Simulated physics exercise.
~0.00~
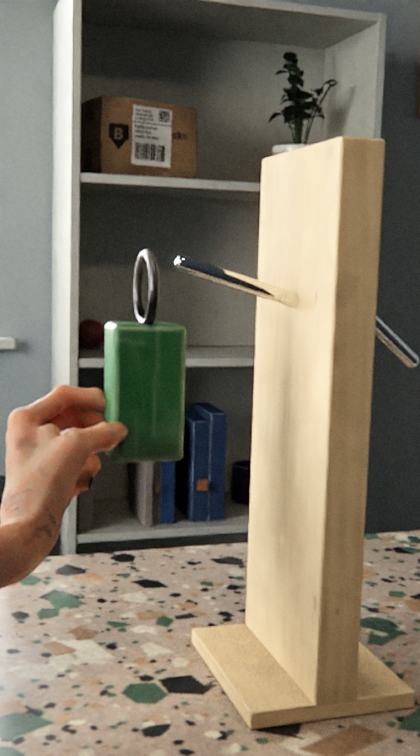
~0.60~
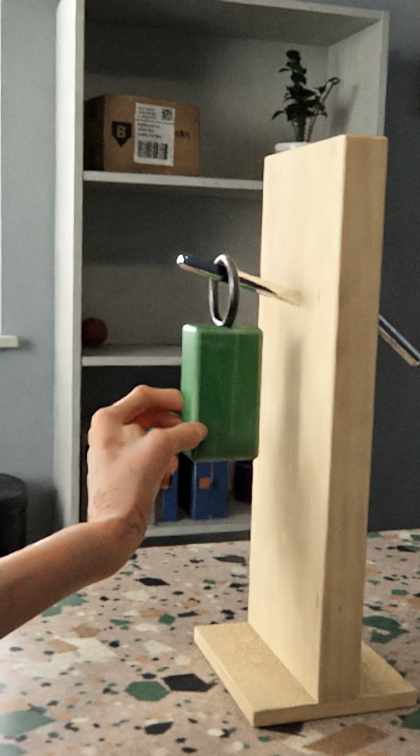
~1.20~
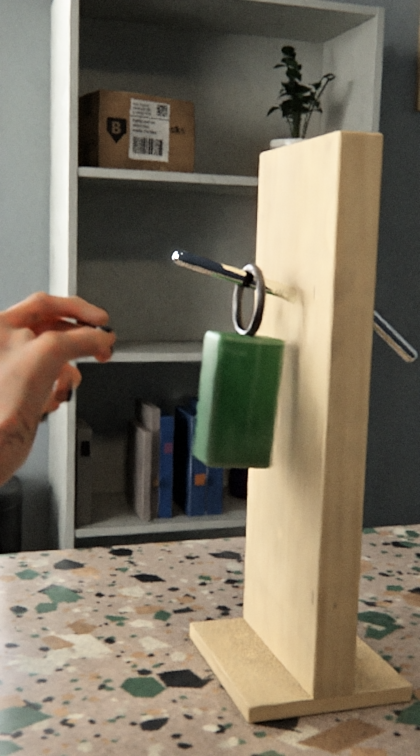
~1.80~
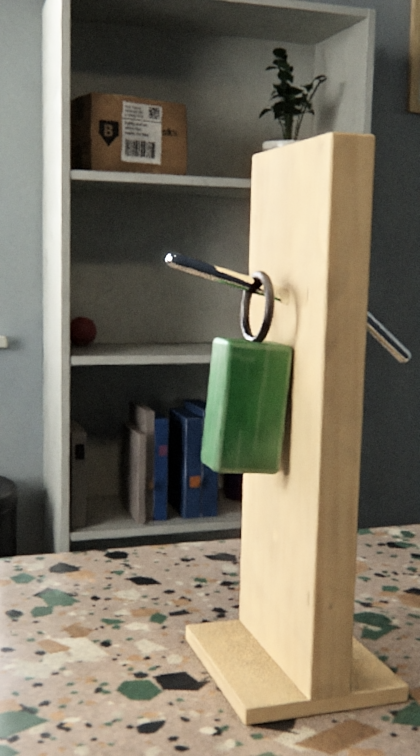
A green block with a metal ring on top was carried to the right by a hand and looped over the metal peg on a wooden stand. The hand let go and drew back, and the block slid slightly closer to the post and stayed hanging there.
